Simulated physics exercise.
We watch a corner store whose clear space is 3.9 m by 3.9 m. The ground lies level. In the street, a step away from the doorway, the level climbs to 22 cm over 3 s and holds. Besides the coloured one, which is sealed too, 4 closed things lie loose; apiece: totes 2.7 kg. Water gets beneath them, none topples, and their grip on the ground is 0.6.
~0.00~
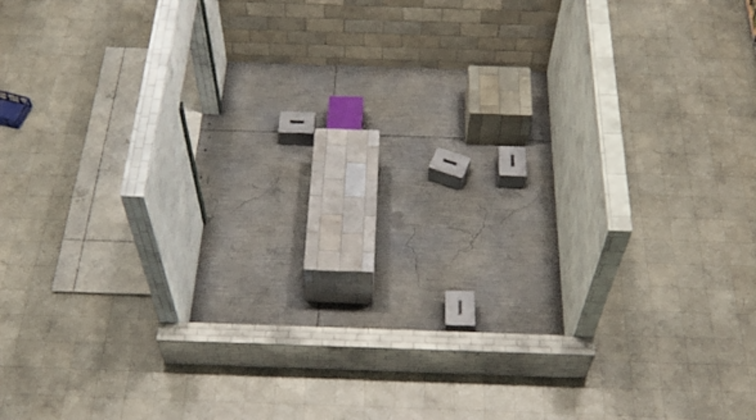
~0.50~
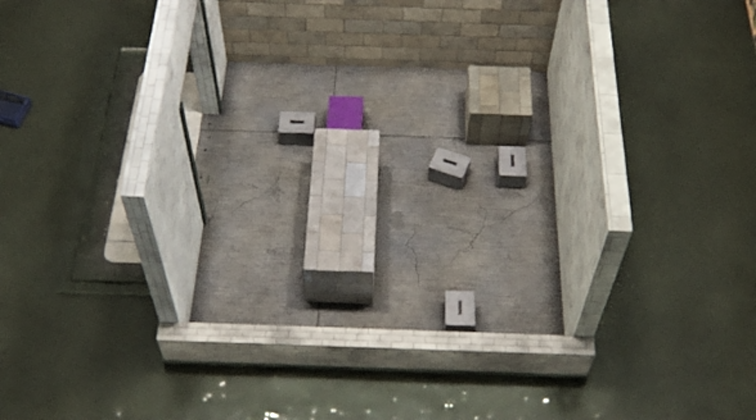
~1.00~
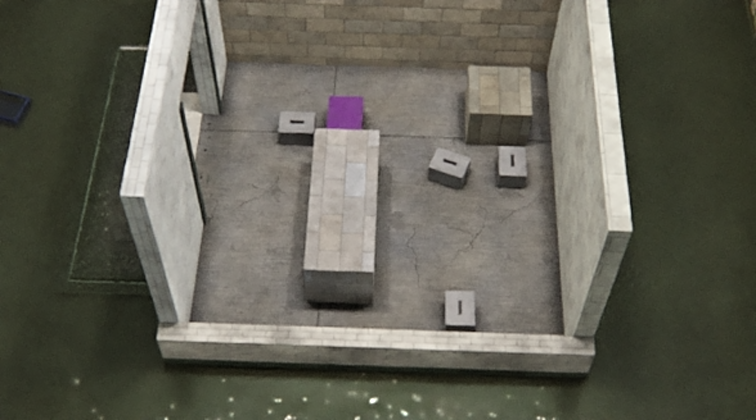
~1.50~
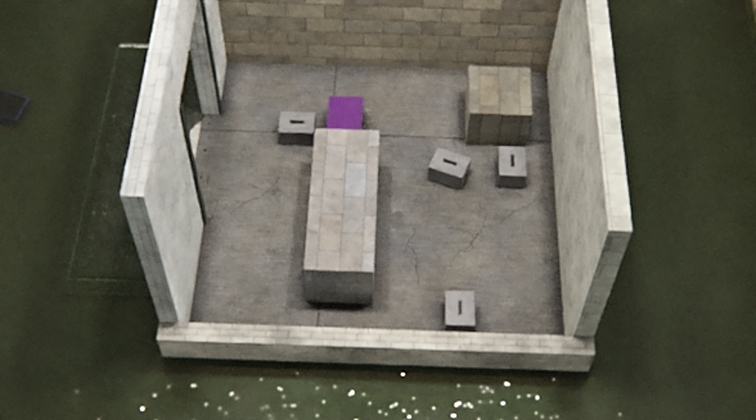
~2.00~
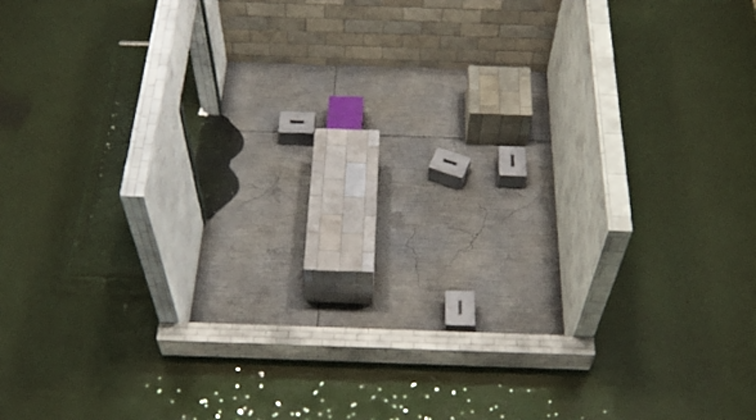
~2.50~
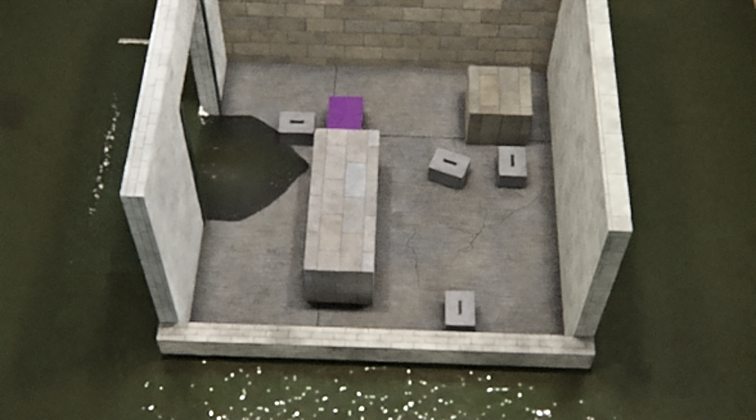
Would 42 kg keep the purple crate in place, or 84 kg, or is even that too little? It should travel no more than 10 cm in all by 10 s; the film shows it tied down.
For it, only the larger load is enough.
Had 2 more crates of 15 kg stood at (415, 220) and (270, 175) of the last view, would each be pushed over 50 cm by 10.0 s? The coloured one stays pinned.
In turn: Short of it, more.
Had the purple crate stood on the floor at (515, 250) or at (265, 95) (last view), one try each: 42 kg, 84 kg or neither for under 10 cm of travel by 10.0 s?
In turn: Either load holds; either load holds.
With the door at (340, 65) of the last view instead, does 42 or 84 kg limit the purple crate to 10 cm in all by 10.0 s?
Then the lower weight is enough.
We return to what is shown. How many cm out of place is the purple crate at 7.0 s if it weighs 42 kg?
Roughly 10 cm.
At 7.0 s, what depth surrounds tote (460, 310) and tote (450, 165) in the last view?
Roughly 2 and 3 cm.
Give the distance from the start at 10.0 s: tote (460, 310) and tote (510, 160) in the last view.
In that order: 50 cm, 140 cm.
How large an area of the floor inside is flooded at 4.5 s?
About 6.0 m2.
After 3.5 s the purple crate would be 0 cm from its start with 42 kg and 0 cm from its start with 84 kg; 7 cm of water round it then.
After 4.5 s the purple crate would be 9 cm from its start with 42 kg and 0 cm from its start with 84 kg; 10 cm of water round it then.
After 7.0 s the purple crate would be 13 cm from its start with 42 kg and 0 cm from its start with 84 kg; 10 cm of water round it then.
After 10.0 s the purple crate would be 38 cm from its start with 42 kg and 0 cm from its start with 84 kg; 12 cm of water round it then.
